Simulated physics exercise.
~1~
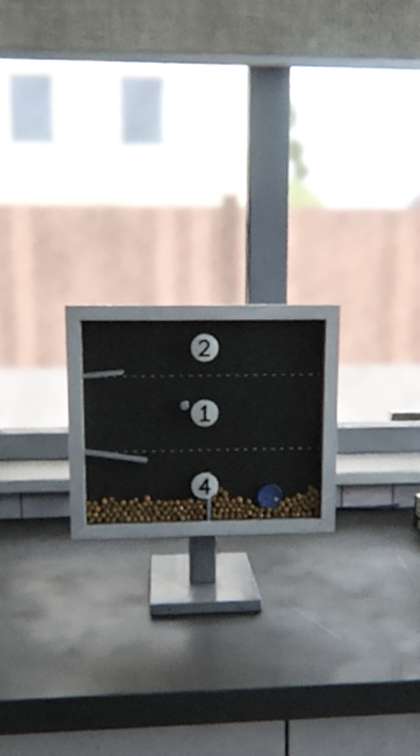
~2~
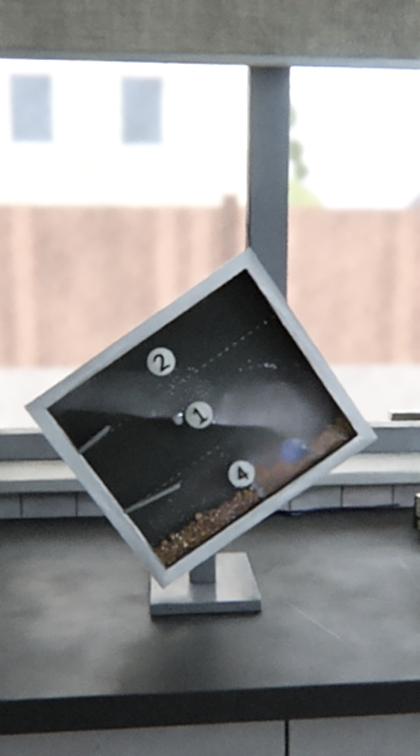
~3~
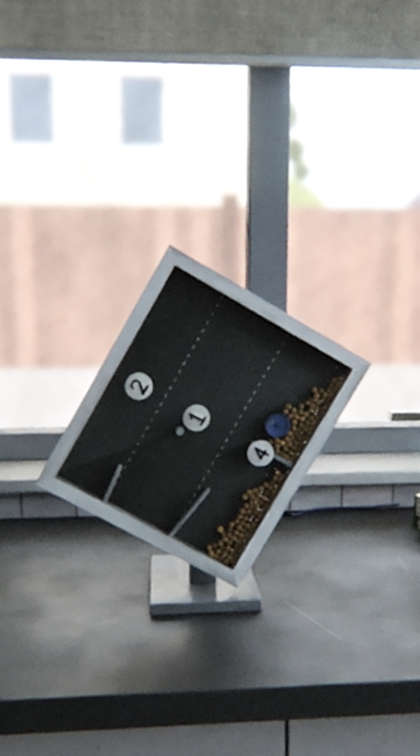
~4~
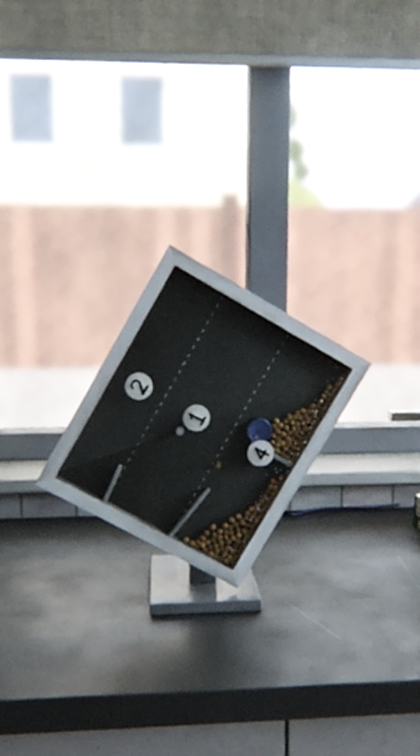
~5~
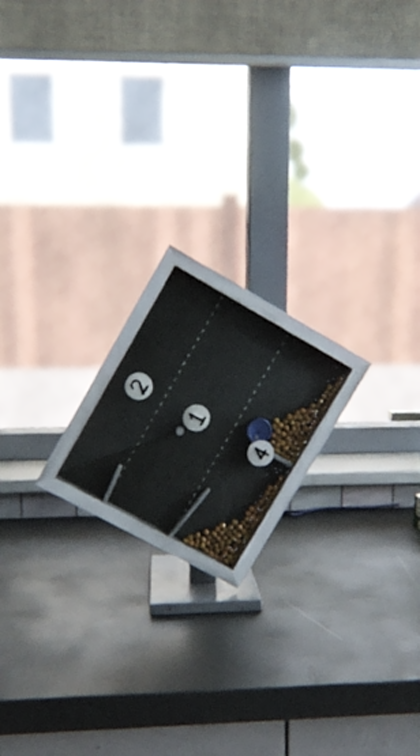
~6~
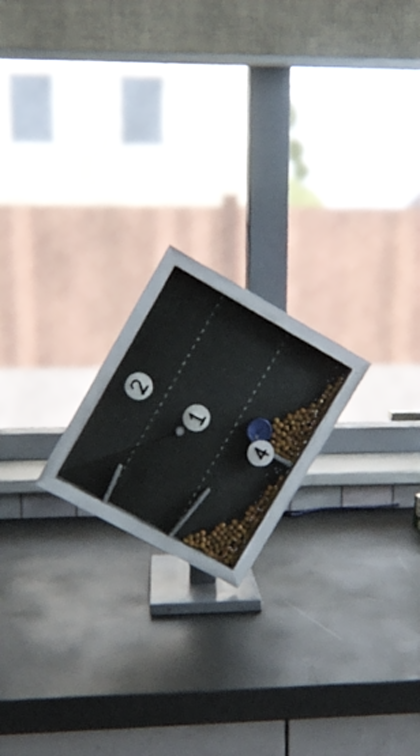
The clip shows a framed dark case of small brown beads and a blue disc on a stand before a window. The case tilts anticlockwise, the beads and disc shift inside, and it stops tilted, with beads heaped along the lower right and the disc resting beside them.
